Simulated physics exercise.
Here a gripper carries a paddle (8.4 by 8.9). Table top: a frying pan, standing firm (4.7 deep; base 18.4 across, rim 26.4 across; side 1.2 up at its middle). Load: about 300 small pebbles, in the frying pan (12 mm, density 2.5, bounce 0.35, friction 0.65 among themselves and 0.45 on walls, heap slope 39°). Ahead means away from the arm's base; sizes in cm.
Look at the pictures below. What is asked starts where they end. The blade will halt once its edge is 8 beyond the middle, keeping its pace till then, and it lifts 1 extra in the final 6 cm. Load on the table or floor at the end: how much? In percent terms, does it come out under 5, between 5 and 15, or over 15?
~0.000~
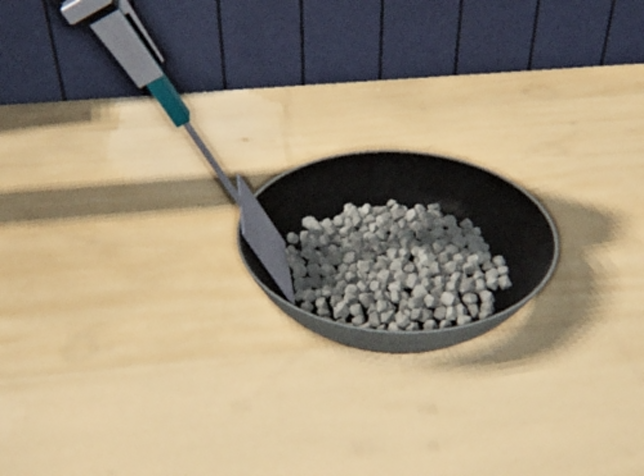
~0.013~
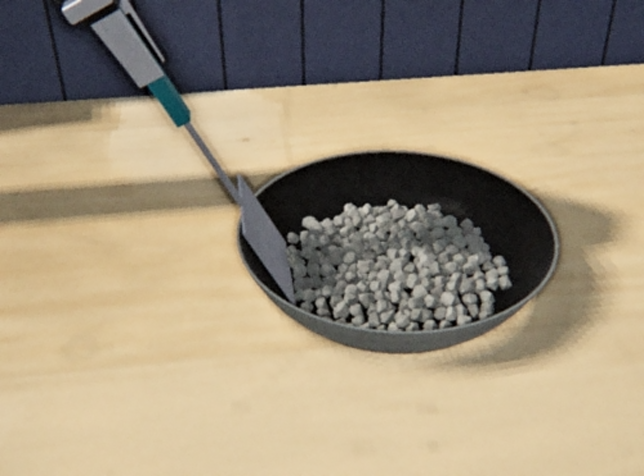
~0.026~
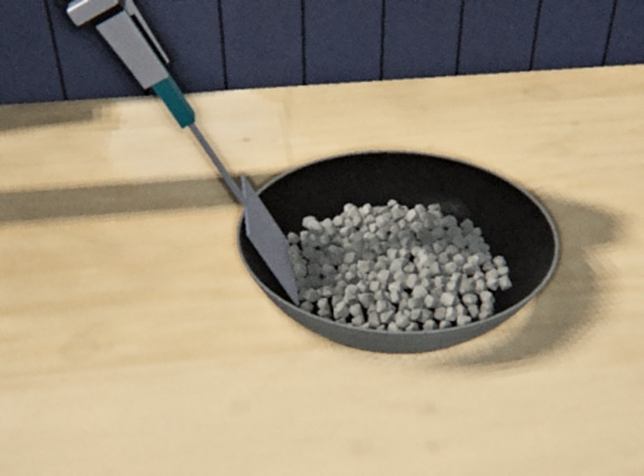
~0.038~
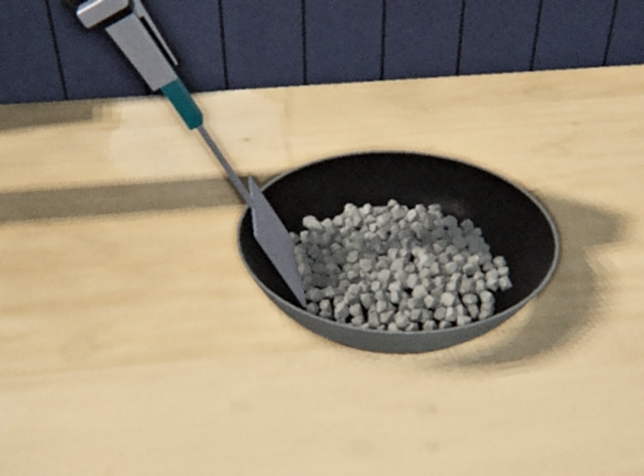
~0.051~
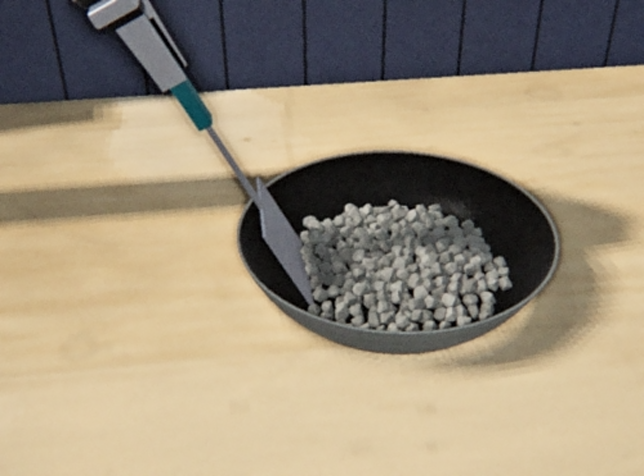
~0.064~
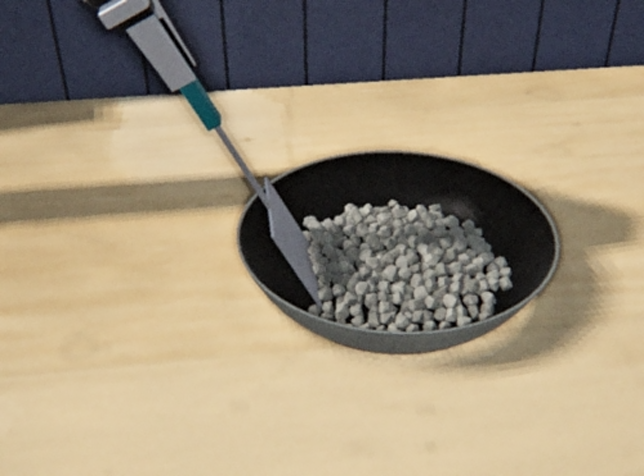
It comes out between 5 and 15 %.
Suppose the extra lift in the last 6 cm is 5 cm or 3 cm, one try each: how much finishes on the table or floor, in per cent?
Near 0 and 5 percent respectively.
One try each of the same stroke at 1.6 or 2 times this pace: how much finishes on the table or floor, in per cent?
Around 10 per cent and around 20 per cent.
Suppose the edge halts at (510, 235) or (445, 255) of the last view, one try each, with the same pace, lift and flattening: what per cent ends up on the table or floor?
Respectively some 35 and 0 percent end on the table or floor.
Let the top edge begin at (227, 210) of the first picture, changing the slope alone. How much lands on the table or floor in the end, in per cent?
I'd estimate close to 5 per cent.
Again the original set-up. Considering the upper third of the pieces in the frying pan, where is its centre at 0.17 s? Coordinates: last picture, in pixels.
Around (445, 254).
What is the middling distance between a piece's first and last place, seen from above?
Level distance of roughly 6 cm.
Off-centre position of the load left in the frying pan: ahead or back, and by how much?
Roughly 5.5 cm ahead of the centre.
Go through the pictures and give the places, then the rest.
The paddle top edge at (240, 202), sloping 64°; upper third of the load around (396, 256), from x 290 to 505, top at y 205; 300 in the frying pan, in the first frame.
The paddle top edge at (241, 202), sloping 64°; upper third of the load around (396, 256), from x 290 to 505, top at y 205, in the second frame.
The paddle top edge at (245, 203), sloping 64°; upper third of the load around (397, 257), from x 295 to 505, top at y 205, in the third frame.
The paddle top edge at (252, 205), sloping 64°; upper third of the load around (395, 257), from x 295 to 505, top at y 205, in the fourth frame.
The paddle top edge at (261, 205), sloping 64°; upper third of the load around (396, 257), from x 295 to 505, top at y 205, in the fifth frame.
The paddle top edge at (269, 205), sloping 64°; upper third of the load around (397, 255), from x 295 to 505, top at y 205; 300 in the frying pan, in the sixth frame.
After 0.17 s, sloping 64°, highest piece 4 above the table; 300 in the frying pan.
After 0.28 s, sloping 64°, highest piece 7 above the table; 299 in the frying pan, 1 on the blade or in flight.
After 0.53 s, sloping 64°, highest piece 6 above the table; 274 in the frying pan, 23 on the table or floor, 3 on the blade or in flight.
After 1.58 s, sloping 64°, highest piece 6 above the table; 274 in the frying pan, 26 on the table or floor.
In the end, 274 in the frying pan, 26 on the table or floor. That is 9 % on the table or floor.
